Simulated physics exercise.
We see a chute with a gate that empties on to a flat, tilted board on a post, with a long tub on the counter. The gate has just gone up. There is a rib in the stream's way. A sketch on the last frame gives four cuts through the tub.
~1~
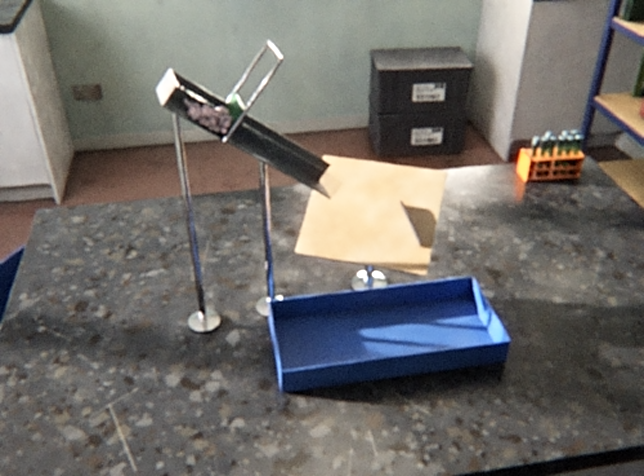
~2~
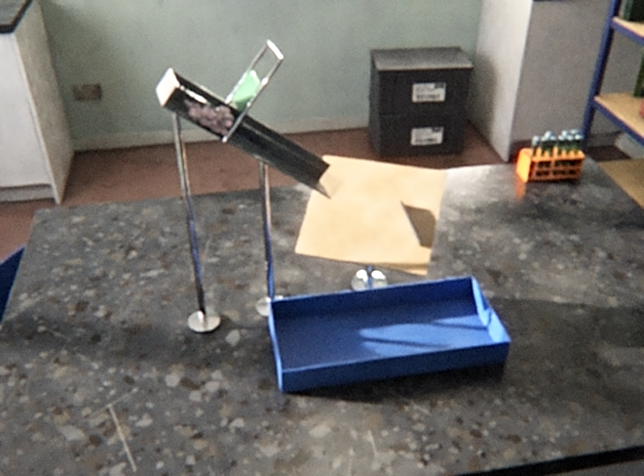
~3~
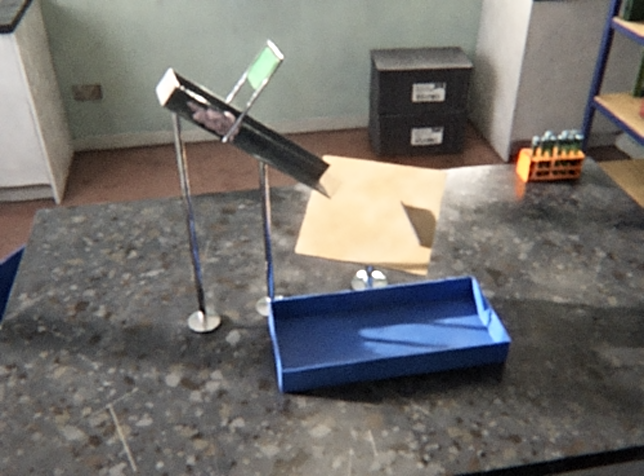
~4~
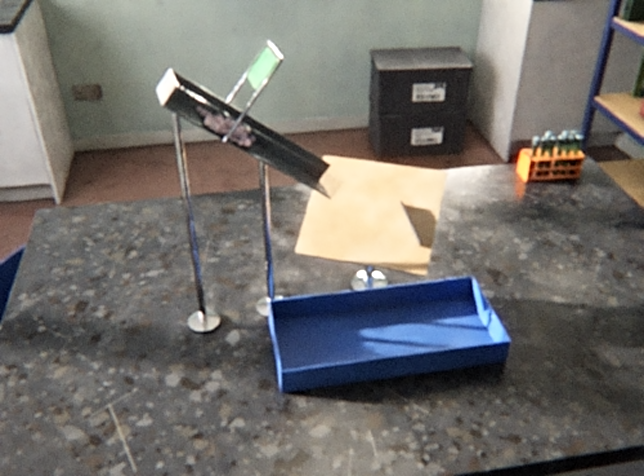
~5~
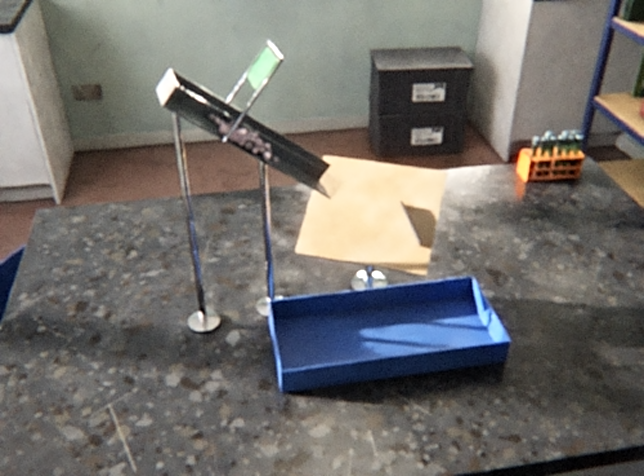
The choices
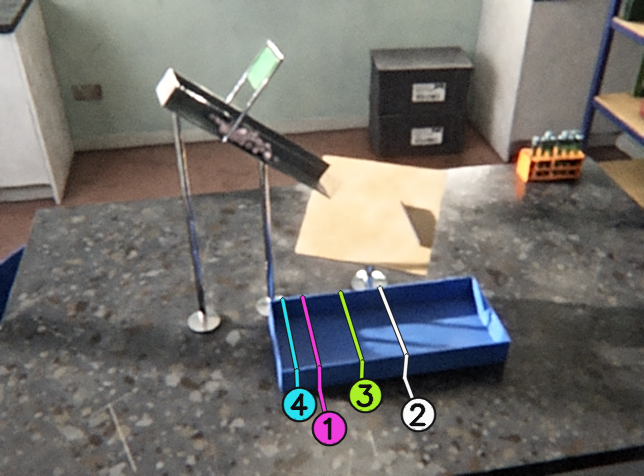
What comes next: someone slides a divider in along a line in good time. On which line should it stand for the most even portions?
Go for 2.
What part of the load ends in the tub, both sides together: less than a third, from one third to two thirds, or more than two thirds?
It is more than two thirds.
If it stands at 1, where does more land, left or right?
More lands on the right.
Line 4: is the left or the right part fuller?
Right.
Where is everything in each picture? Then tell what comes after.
The first frame shows load behind the gate (214, 118), sugar pearls; lip of the chute (325, 189), sloping fairly steeply.
The second frame shows middle of the board (372, 212), tilted fairly steeply; middle of its low edge (359, 263); of its high edge (384, 163).
The third frame shows front corners of the tub (281, 371) and (510, 340), empty; front of the load (229, 122).
The fourth frame shows middle of the load (227, 125); its front (246, 139), roughly a quarter of the way to the lip; rib from (401, 200) to (421, 242).
The fifth frame shows middle of the load (244, 133); its front (269, 152), roughly half of the way to the lip.
On the marked copy, line 1 crosses the front rim at (319, 366); line 2 crosses the front rim at (406, 354); line 3 crosses the front rim at (362, 360); line 4 crosses the front rim at (296, 369).
Choosing 1, of what is caught, about a tenth on the left of the divider, almost all on the right.
Choosing 2, of what is caught, roughly a third on the left of the divider, roughly two thirds on the right.
Choosing 3, of what is caught, about a tenth on the left of the divider, the larger part on the right.
Choosing 4, of what is caught, just a few on the left of the divider, almost all on the right.
